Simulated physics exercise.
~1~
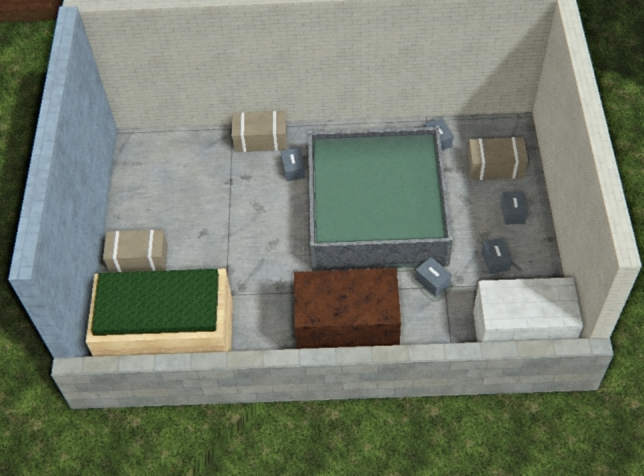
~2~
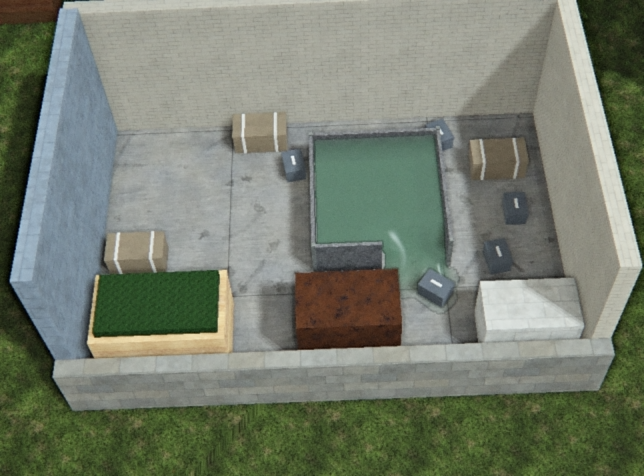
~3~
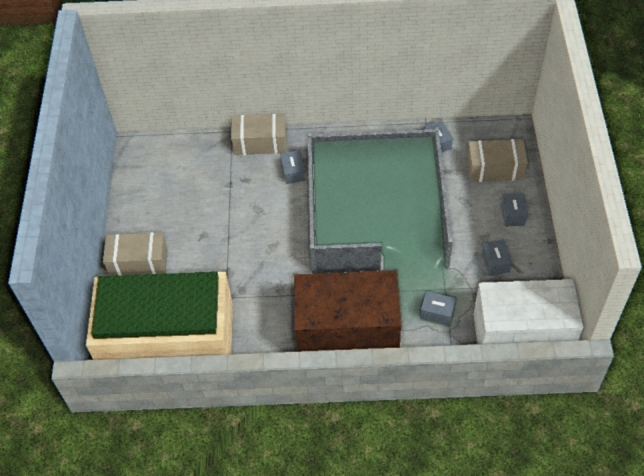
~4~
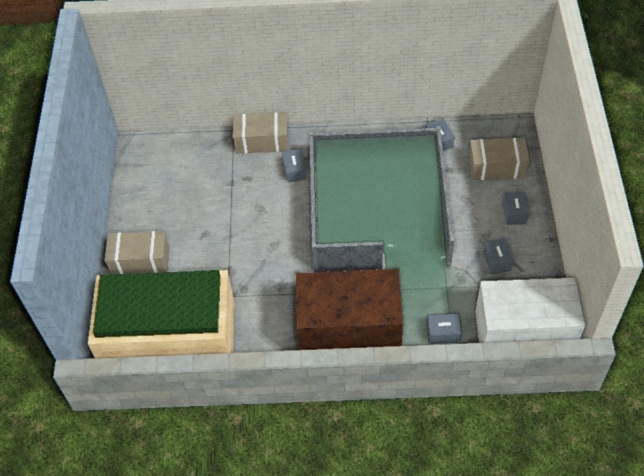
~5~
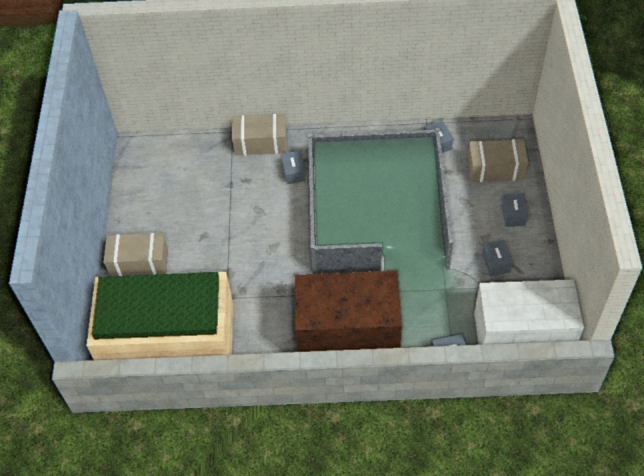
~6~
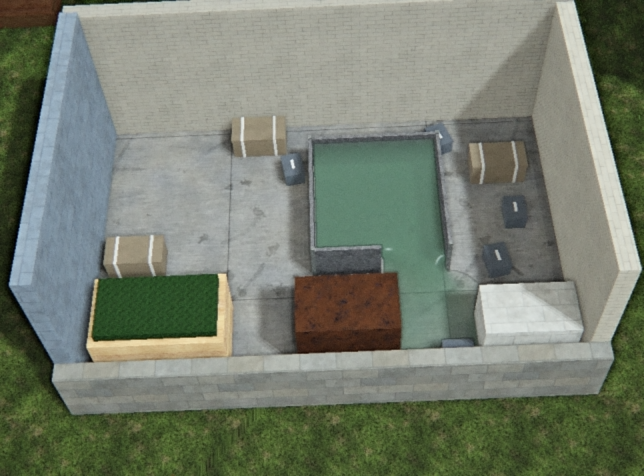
Green water pouring through a gap in a raised pool's front wall, pushing a small grey tote toward the low front wall.
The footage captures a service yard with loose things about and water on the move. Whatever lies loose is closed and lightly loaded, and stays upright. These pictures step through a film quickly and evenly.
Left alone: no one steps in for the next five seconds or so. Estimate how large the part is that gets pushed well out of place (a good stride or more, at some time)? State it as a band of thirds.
Share: A third up to two thirds.
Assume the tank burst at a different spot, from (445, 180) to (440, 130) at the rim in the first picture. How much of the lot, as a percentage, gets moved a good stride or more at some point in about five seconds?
About 80 %.
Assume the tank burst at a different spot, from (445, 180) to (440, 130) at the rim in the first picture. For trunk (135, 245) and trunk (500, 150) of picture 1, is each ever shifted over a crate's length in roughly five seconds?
In turn: Under that, that far or more.
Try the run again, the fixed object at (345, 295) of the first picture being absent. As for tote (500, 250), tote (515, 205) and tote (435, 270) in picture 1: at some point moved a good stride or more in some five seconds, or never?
So, in sequence: Did travel that far, then did travel that far, then did travel that far.
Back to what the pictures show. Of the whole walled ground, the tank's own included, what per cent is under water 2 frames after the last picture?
I'd put it at some 25 per cent.
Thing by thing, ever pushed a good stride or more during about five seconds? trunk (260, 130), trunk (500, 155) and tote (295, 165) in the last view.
Tally in given order: Less than that / the full distance / less than that.
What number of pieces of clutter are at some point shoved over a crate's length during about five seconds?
That adds up to 5.
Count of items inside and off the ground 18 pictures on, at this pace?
Total: 3.
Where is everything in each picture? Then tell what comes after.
A tote at (434, 272) rests on the ground; a tote at (439, 130) rests on the ground; 0 of 8 have shifted, in the first frame.
A tote at (436, 284), on the bottom, close to its start; a tote at (440, 131) rests on the ground; 1 of 8 have shifted, in the second frame.
A tote at (438, 304) rests on the ground, a stride from its start; a tote at (439, 132), on the bottom; 1 of 8 have shifted, in the third frame.
A tote at (445, 325) rests on the ground, a stride from its start; a tote at (440, 131), on the bottom; 1 of 8 have shifted, in the fourth frame.
A tote at (450, 347) rests on the ground, a stride from its start; a tote at (439, 133) rests on the ground; 1 of 8 have shifted, in the fifth frame.
A tote at (459, 349) floats, a stride from its start; a tote at (439, 135) rests on the ground; 1 of 8 have shifted, in the sixth frame.
A moment on, 1 of 8 are well off their spots; 1 afloat.
Next, 1 of 8 are well off their spots; 1 afloat.
Later, 2 of 8 are well off their spots; 3 afloat.
In the end, 5 of 8 are well off their spots, and 5 have been at some point; 3 afloat.
